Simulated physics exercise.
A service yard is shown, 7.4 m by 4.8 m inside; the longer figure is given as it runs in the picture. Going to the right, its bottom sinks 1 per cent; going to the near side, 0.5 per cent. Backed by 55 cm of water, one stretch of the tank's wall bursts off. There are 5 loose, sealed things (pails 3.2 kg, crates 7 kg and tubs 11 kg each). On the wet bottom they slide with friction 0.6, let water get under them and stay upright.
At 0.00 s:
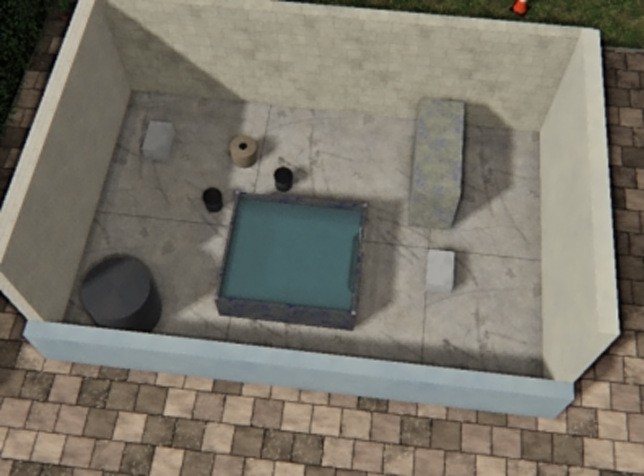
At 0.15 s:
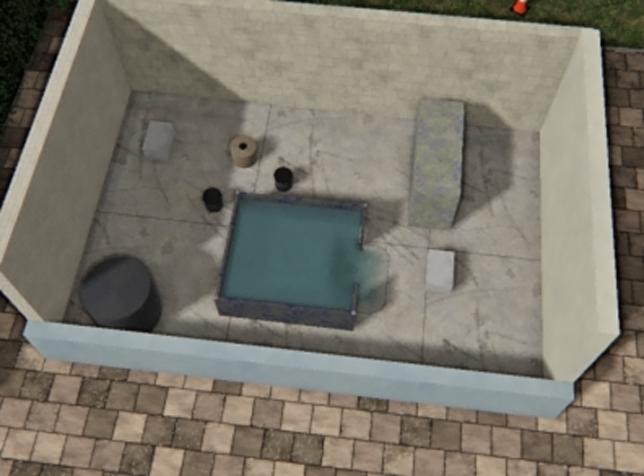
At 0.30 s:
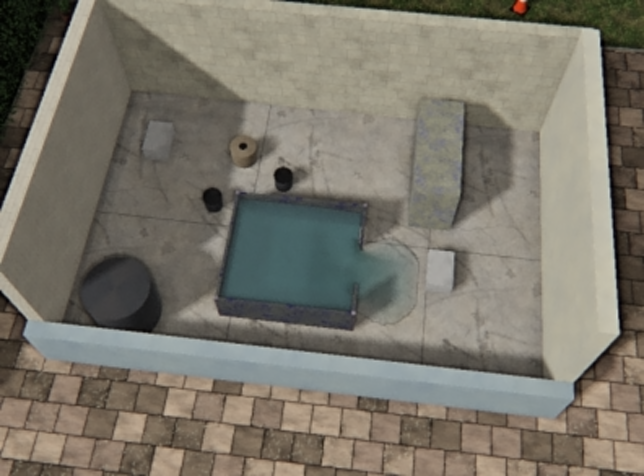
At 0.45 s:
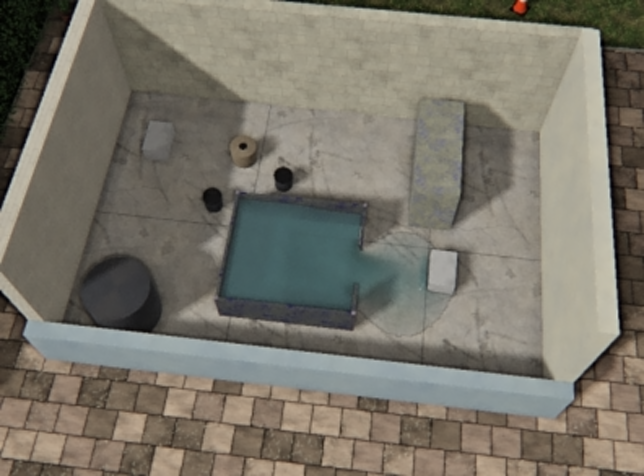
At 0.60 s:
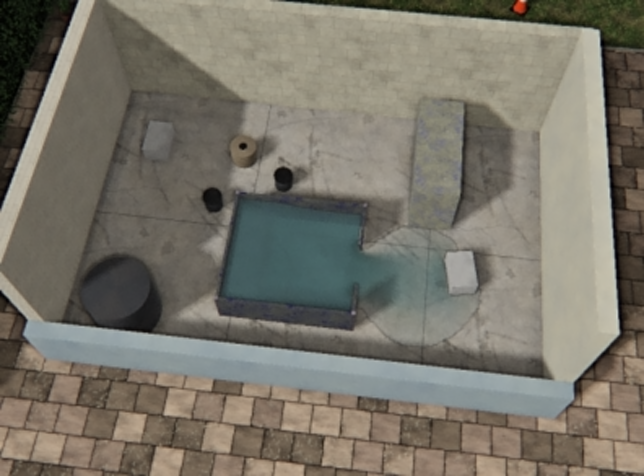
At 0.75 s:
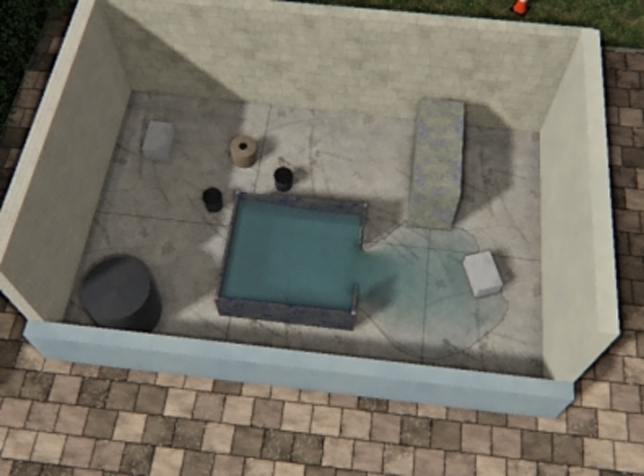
Water pours through a gap in the right side of a dark-rimmed tank of blue-green water, in a pale-walled yard seen from high above by a still camera. Around the tank stand two black pails, a tan spool-like object, a dark round tub, a grey slab and two pale crates. The thin sheet fans rightward across the grey floor, reaches the nearer right-hand crate, and pushes it rightward, turning it slightly.
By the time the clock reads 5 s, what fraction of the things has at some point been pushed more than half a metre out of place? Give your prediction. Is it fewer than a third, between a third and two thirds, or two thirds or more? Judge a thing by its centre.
Beneath one third.
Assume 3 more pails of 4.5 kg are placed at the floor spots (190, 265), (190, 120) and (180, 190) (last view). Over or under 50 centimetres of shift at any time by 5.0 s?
Below, below, below.
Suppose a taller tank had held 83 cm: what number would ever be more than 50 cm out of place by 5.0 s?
In that case the number is 1.
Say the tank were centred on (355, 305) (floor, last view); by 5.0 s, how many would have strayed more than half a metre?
Count: 1.
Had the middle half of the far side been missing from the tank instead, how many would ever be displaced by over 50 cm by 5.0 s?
The answer would then be 3.
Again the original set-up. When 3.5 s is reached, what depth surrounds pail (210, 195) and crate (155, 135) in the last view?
Close to 0 and 0 centimetres.
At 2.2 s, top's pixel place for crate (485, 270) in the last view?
Close to pixel (536, 244).
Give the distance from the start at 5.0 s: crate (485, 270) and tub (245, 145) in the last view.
The first ends 250 centimetres from its start and the second 0 centimetres.
After 1.1 s 1 of 5 are over 50 cm from their spots; 0 afloat.
After 2.2 s 1 of 5 are over 50 cm from their spots; 1 afloat.
After 3.5 s 1 of 5 are over 50 cm from their spots; 1 afloat.
After 5.0 s 1 of 5 are over 50 cm from their spots, and 1 have been at some point; 1 afloat.
